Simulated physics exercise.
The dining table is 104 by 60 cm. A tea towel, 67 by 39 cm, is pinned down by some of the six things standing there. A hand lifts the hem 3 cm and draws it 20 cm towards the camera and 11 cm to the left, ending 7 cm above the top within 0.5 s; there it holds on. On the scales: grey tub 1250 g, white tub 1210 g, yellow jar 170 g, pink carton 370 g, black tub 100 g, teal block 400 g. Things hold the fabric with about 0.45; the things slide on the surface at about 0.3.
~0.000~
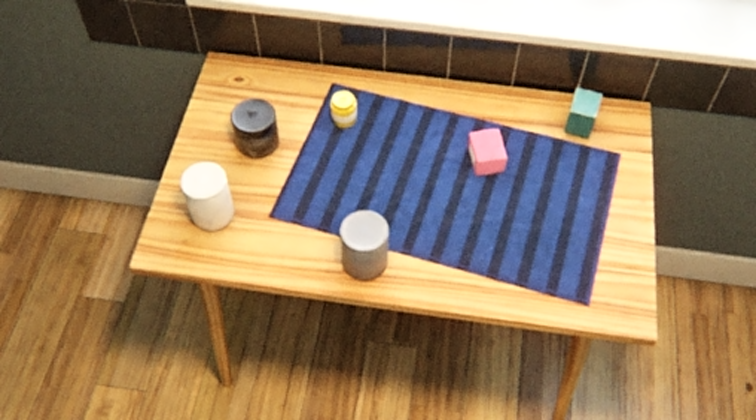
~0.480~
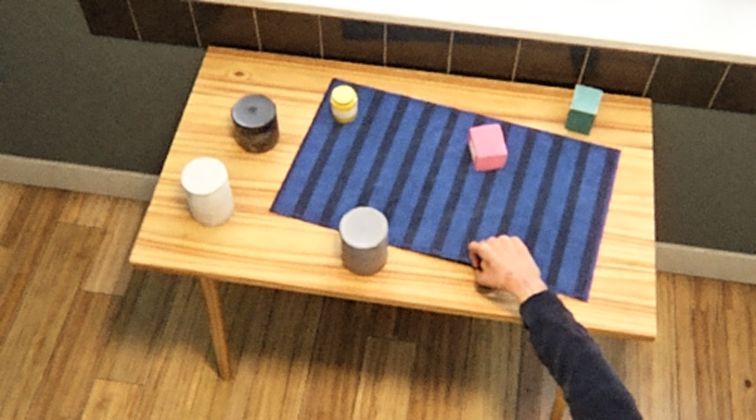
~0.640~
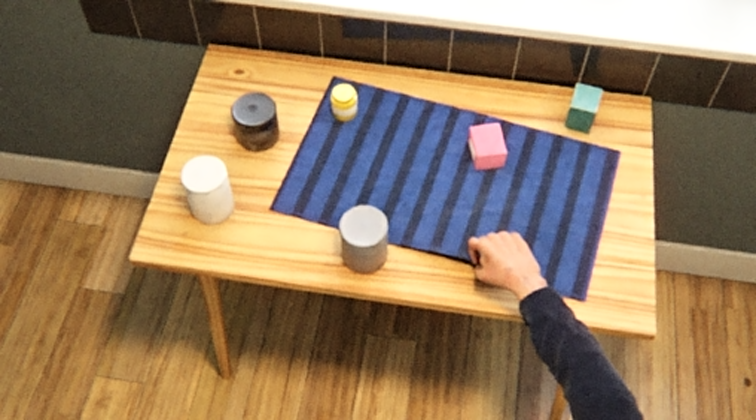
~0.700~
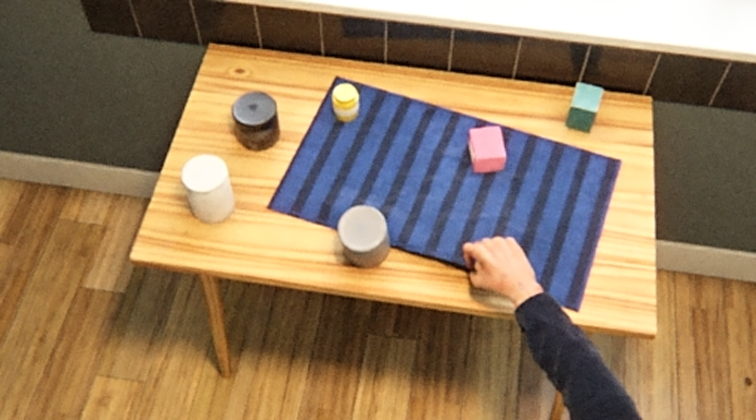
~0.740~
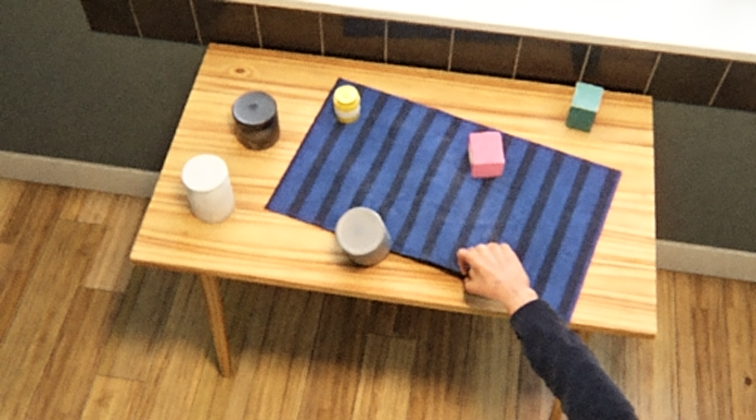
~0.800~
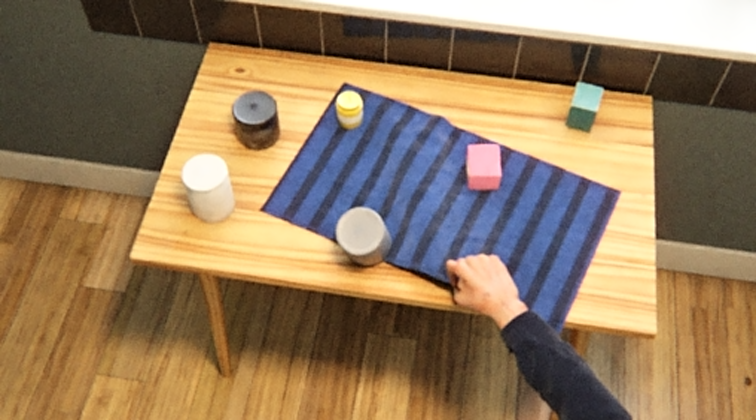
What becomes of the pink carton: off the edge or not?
Result: Pink carton stays on.
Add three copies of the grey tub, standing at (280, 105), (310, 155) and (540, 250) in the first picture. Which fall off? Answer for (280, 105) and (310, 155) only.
In that order: Stays on, stays up.
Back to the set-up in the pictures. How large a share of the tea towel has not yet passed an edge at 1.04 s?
Some 75 per cent of it.
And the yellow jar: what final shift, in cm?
About: Yellow jar 15 cm.
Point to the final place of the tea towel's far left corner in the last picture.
At about (378, 121).
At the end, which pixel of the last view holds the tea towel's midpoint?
Around (434, 243).
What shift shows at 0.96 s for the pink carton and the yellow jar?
About: Pink carton 15 cm, yellow jar 10 cm.
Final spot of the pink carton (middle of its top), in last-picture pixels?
Around (472, 242).
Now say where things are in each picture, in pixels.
In the first frame, pink carton (488, 145); tea towel corners (269, 216) (332, 83) (621, 154) (589, 306).
In the second frame, tea towel corners (269, 211) (333, 78); grip (478, 266).
In the third frame, tea towel corners (269, 209) (333, 76); grip (477, 262).
In the fourth frame, grey tub (364, 222); pink carton (488, 142); tea towel corners (267, 208) (336, 76); grip (472, 268).
In the fifth frame, pink carton (487, 147); yellow jar (346, 94); tea towel corners (264, 208) (339, 77); grip (467, 273).
In the sixth frame, pink carton (485, 160); tea towel corners (260, 210) (344, 82) (622, 192) (553, 346); grip (456, 285).
At 0.88 s, 90 % of the tea towel is still over the top; pink carton 12 cm off its start, yellow jar 6 cm off its start.
At 0.96 s, 85 % of the tea towel is still over the top; pink carton 17 cm off its start, yellow jar 10 cm off its start.
At 1.04 s, 75 % of the tea towel is still over the top; pink carton 22 cm off its start at (469, 223), yellow jar 13 cm off its start at (366, 135).
At 1.12 s, 70 % of the tea towel is still over the top; pink carton 25 cm off its start, yellow jar 15 cm off its start, grey tub 1 cm off its start.
At 2.72 s, 70 % of the tea towel is still over the top; pink carton 26 cm off its start at (472, 242), yellow jar 15 cm off its start at (371, 141).
